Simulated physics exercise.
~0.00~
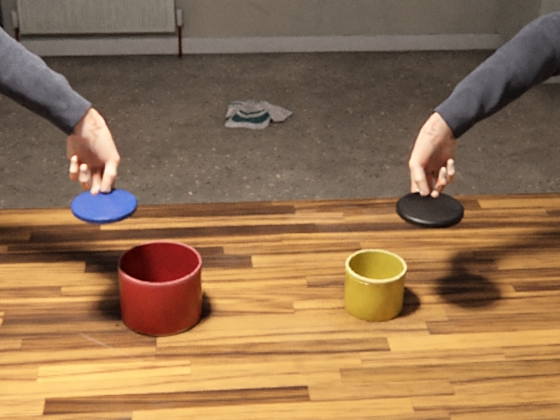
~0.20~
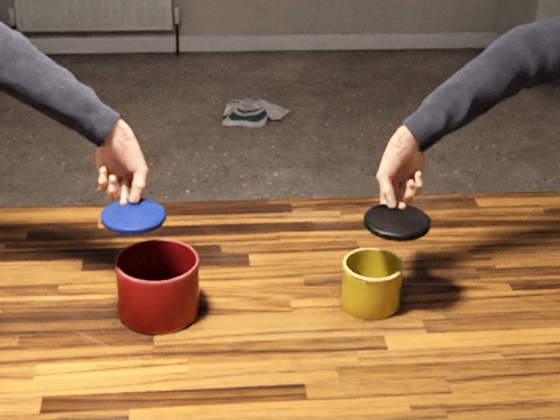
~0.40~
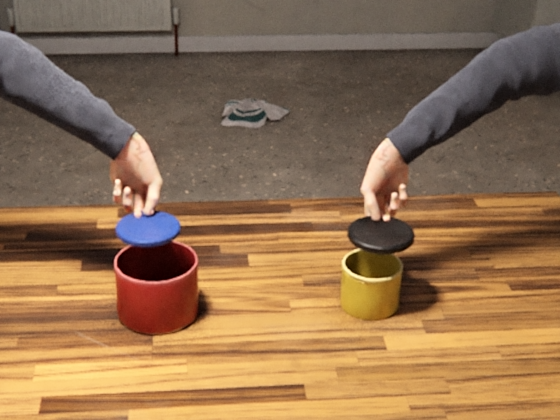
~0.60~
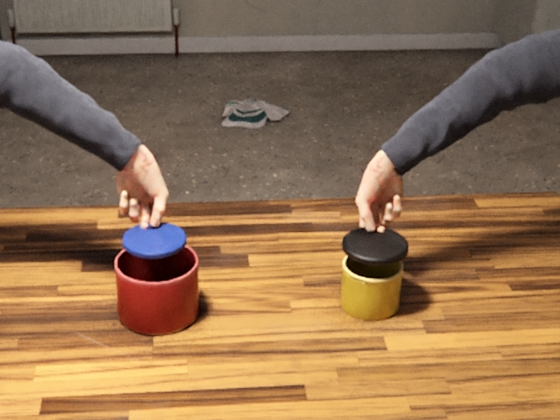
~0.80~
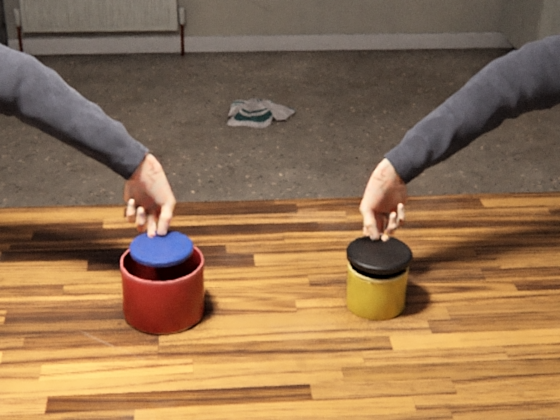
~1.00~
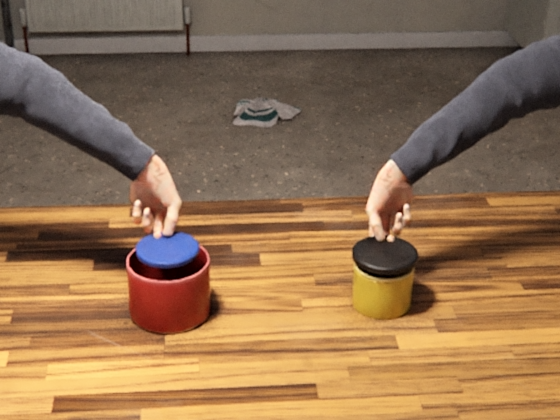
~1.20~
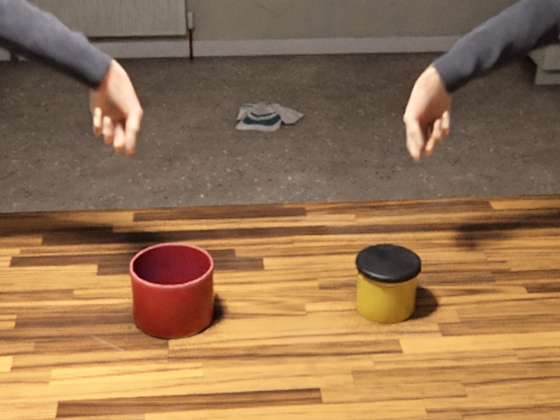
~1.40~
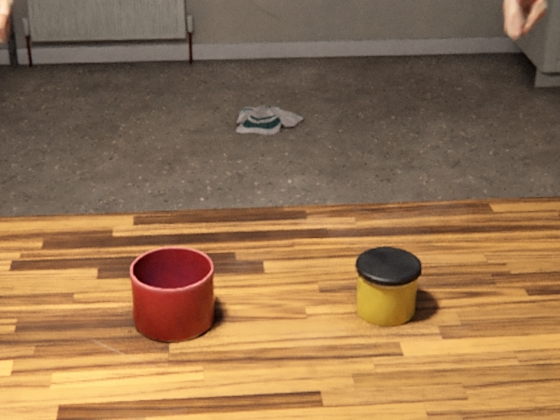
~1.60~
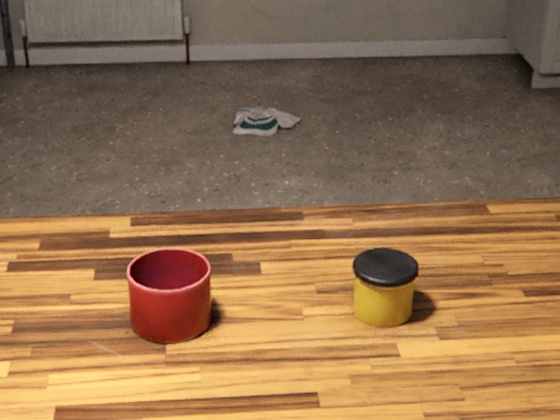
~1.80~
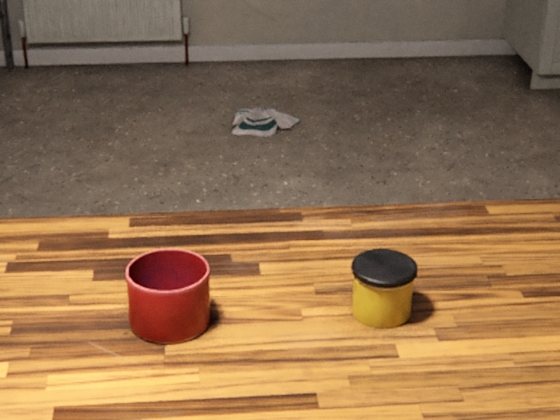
At the start, two hands hold discs above a wooden surface, a blue one near a wide red container on the left and a black one near a smaller yellow container on the right. The hands move inward and lower the discs until each is over its container. The blue disc dips inside the red rim, while the black disc settles over the yellow opening. Both hands let go, draw back and leave the view, and the blue disc drops out of sight into the red container. At the end, the black disc rests on the yellow rim like a lid.
